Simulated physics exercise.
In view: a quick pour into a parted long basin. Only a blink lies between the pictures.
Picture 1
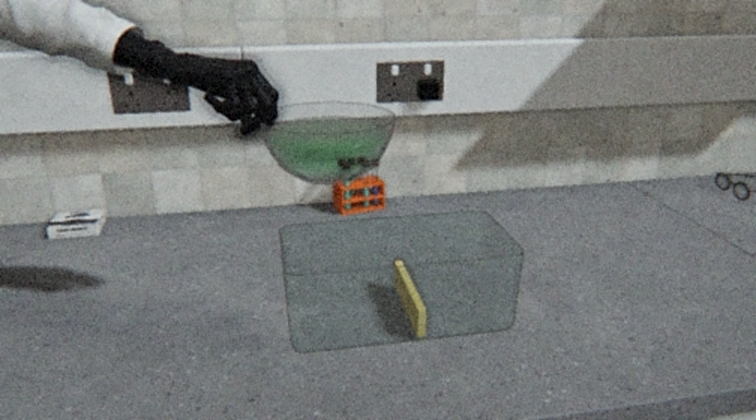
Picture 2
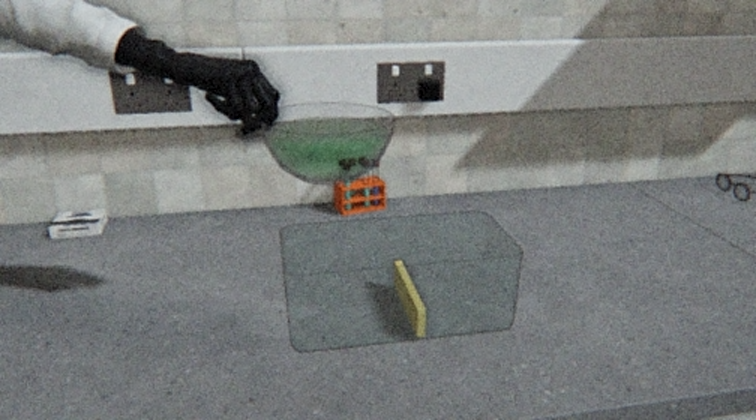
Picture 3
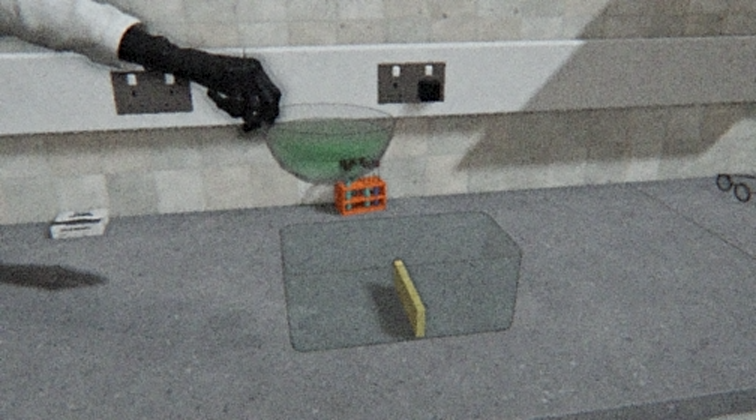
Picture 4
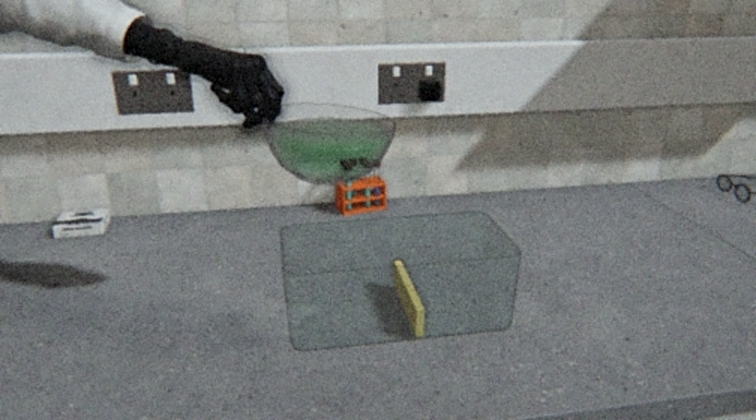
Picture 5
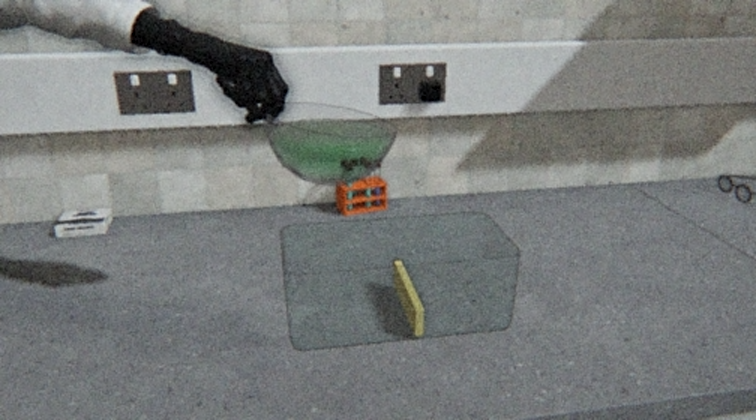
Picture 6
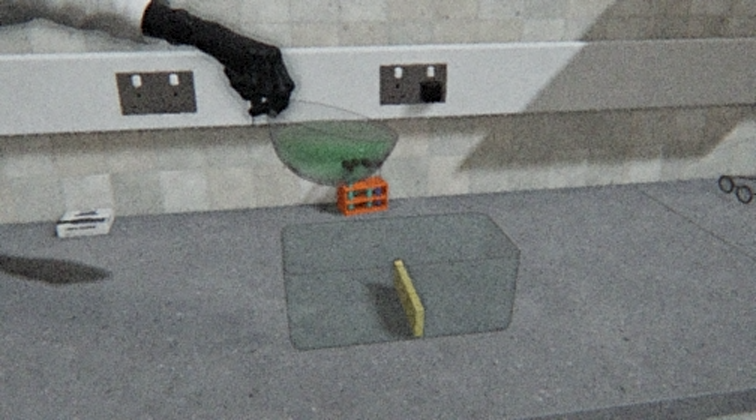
A black-gloved hand at the end of a white sleeve holds the left rim of a clear bowl of green liquid above a speckled grey worktop, seen from slightly above. Behind are pale tiles and sockets, with an orange rack near a long clear basin split by a yellow divider. The hand shifts slightly right as the bowl tilts gently rightward, while the view drifts very slightly.
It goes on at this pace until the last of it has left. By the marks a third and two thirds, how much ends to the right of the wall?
The share right of the wall is over two thirds.
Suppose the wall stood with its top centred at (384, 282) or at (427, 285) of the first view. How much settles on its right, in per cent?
Near 95 % and 60 %.
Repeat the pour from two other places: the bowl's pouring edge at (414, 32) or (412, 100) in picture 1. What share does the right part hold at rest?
The first gives 85 %, the second 85 %.
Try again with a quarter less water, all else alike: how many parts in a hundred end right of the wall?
Close to 70 per cent.
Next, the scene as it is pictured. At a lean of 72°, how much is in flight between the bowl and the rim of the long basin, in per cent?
Roughly 35 in a hundred.
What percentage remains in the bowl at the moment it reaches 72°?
Close to 35 per cent.
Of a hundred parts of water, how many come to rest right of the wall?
Close to 75 per cent.
A moment on, the bowl is tipped part way and 34 per cent is still to pour, 1 is left of the wall and 31 right of it.
Next, the bowl is tipped right over and 0 per cent is still to pour, 21 is left of the wall and 76 right of it.
Then the bowl is tipped right over and 0 per cent is still to pour, 23 is left of the wall and 77 right of it.
Later the bowl is tipped right over and 0 per cent is still to pour, 23 is left of the wall and 77 right of it.
At rest 23 per cent lies left of the wall, 77 right of it and 1 outside.
